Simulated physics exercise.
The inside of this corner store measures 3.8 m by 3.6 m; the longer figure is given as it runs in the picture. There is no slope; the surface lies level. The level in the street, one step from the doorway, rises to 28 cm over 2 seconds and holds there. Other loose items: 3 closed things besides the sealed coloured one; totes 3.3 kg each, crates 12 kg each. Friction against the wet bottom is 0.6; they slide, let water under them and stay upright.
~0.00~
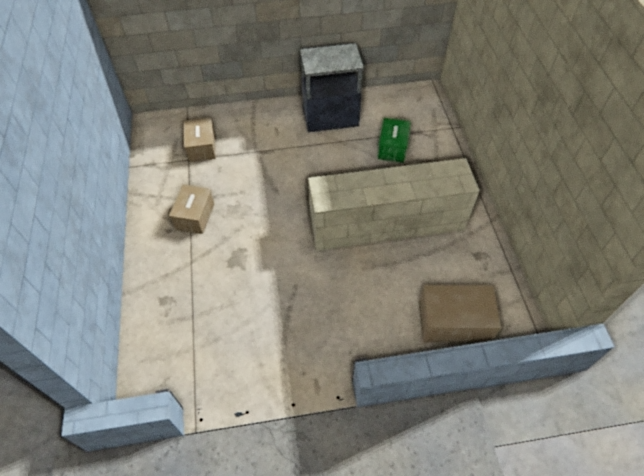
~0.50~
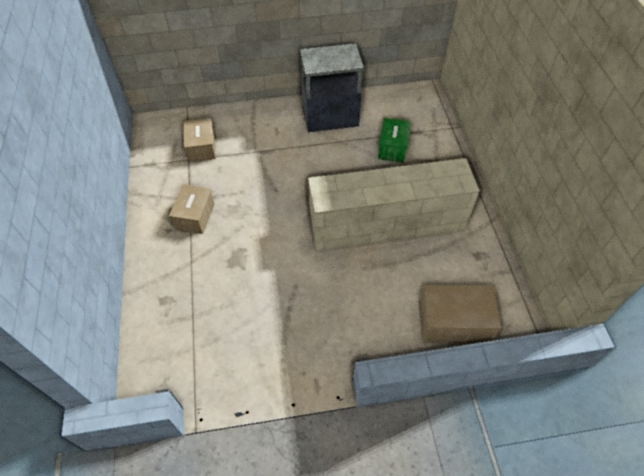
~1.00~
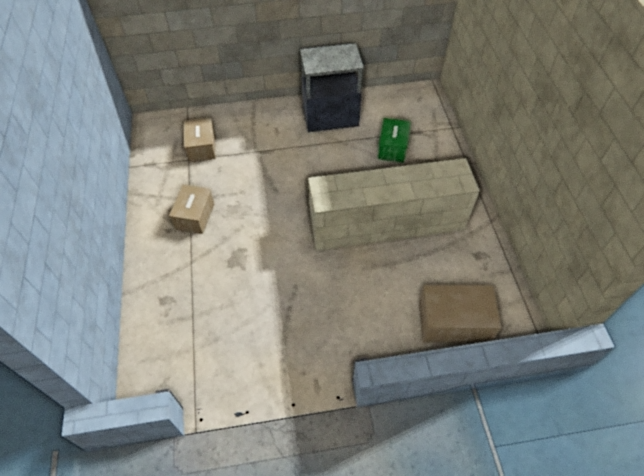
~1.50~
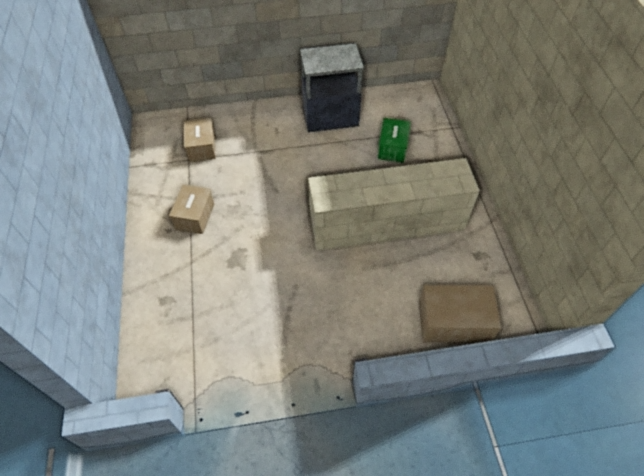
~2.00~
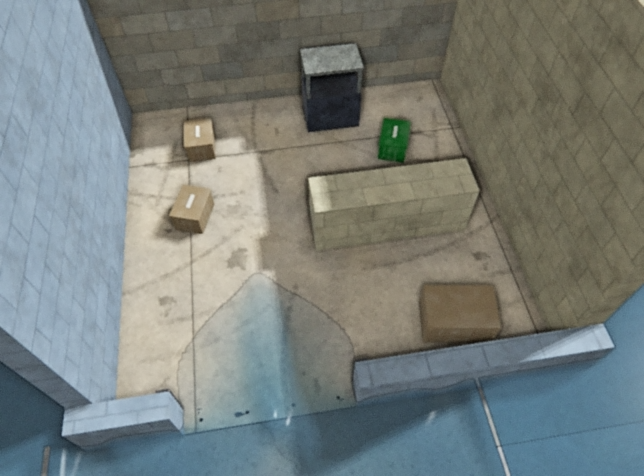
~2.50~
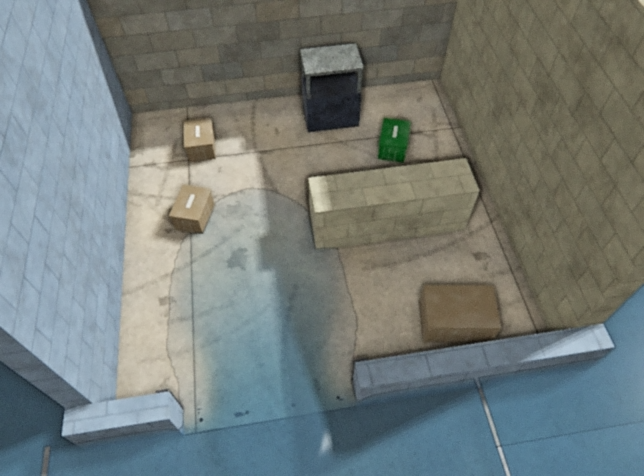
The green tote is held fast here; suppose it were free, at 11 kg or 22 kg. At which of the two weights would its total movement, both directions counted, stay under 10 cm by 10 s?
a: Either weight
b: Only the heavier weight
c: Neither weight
Answer: C.
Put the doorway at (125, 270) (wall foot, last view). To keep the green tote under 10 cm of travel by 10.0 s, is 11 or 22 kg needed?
The answer is that neither mass suffices.
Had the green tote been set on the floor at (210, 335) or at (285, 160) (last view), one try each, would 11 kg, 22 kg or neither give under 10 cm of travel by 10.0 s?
In order: Both fall short; both fall short.
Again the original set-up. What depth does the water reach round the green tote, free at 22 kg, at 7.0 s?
11 cm, roughly.
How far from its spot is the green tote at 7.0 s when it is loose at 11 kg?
Displacement near 40 cm.
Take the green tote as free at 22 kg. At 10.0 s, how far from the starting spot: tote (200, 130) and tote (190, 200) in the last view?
The first is 20 cm from its start, the second 100 cm.
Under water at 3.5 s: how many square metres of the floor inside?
Some 8.5 m2.
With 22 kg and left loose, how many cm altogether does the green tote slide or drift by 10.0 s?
Roughly 80 centimetres altogether.
After 3.5 s the green tote would be 0 cm from its start with 11 kg and 0 cm from its start with 22 kg; 0 cm of water round it then.
After 4.5 s the green tote would be 0 cm from its start with 11 kg and 0 cm from its start with 22 kg; 2 cm of water round it then.
After 7.0 s the green tote would be 36 cm from its start with 11 kg and 1 cm from its start with 22 kg; 11 cm of water round it then.
After 10.0 s the green tote would be 152 cm from its start with 11 kg and 51 cm from its start with 22 kg; 20 cm of water round it then.
